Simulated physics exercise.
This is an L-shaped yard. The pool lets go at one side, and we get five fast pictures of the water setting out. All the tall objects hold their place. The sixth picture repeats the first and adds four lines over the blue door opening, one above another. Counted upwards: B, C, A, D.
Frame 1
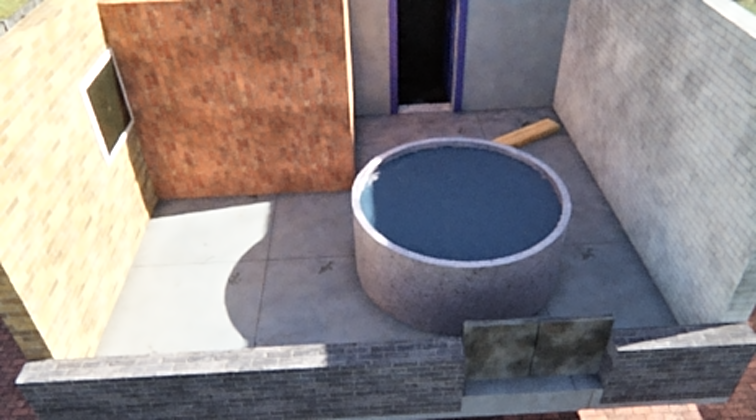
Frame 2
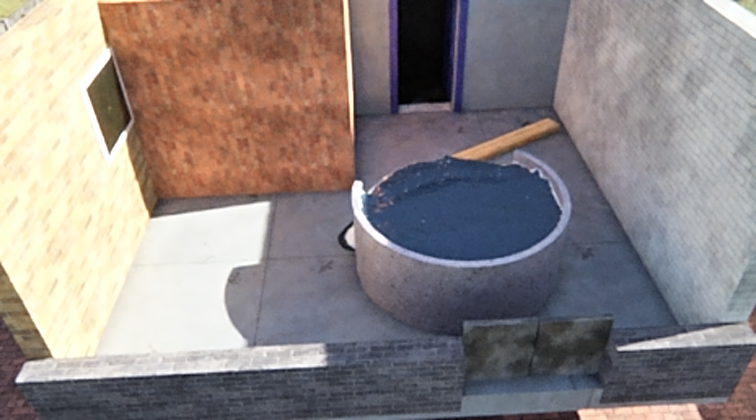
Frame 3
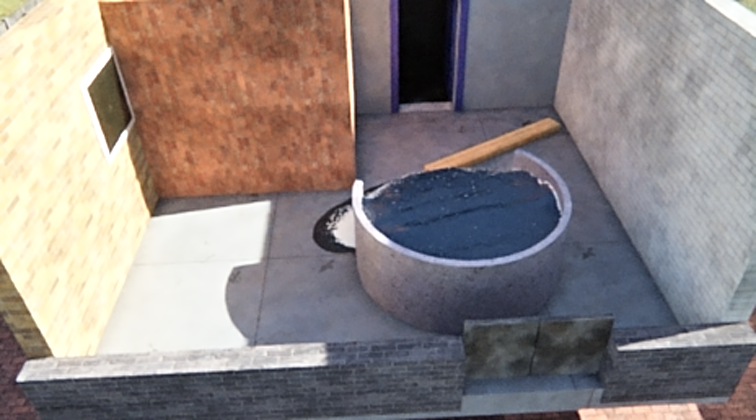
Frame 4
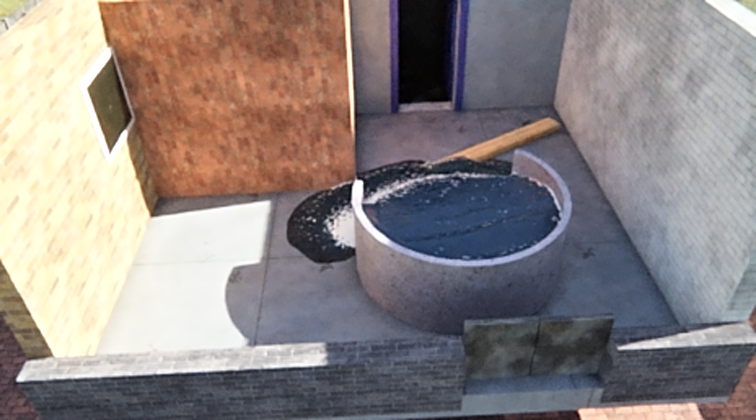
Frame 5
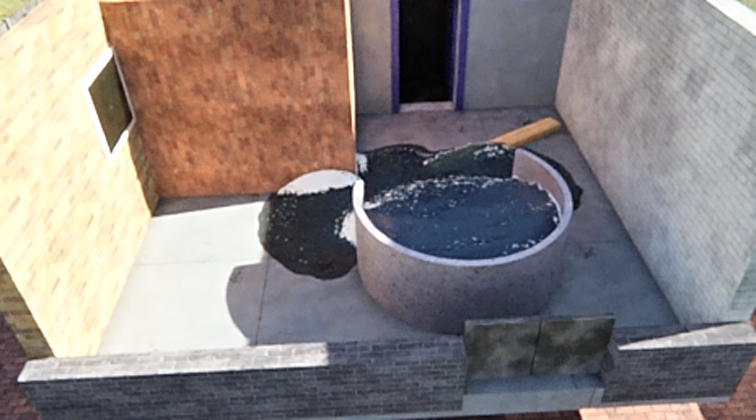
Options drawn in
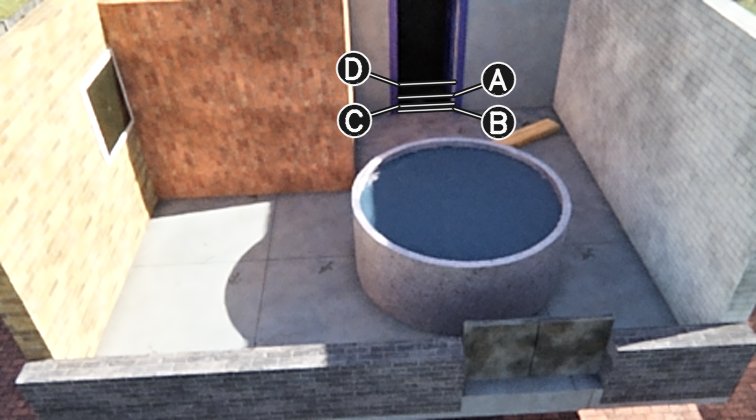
A round pool of dark water sat in a walled yard, then its back rim opened and the water churned, spilling out behind and spreading across the paving to the left and around the back.
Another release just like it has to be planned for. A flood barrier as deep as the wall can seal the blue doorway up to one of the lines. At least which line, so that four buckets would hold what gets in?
Use mark D.
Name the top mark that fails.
It is A.
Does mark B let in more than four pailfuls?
Yes, it does.
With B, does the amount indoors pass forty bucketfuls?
Yes, clearly.
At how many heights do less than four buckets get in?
One.
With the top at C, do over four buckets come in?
Yes, that goes wrong.
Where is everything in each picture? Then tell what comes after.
Water in the pool at rest, its middle at (459, 199); foot of the blue doorway at (426, 112); shut gate at (536, 329).
Water covers 3 % of the ground, its front hidden from here.
Water covers 9 % of the ground and shows as far out as (324, 241).
Water covers 16 % of the ground and shows as far out as (295, 236).
Water covers 26 % of the ground and shows as far out as (553, 165).
On the marked copy, A at (426, 96); B at (426, 110); C at (426, 105); D at (426, 83); from the bottom up B, C, A, D.
If A is chosen, about 9 bucketfuls get in.
If B is chosen, dozens of bucketfuls pour in.
If C is chosen, dozens of bucketfuls pour in.
If D is chosen, a splash gets over, under a bucket.
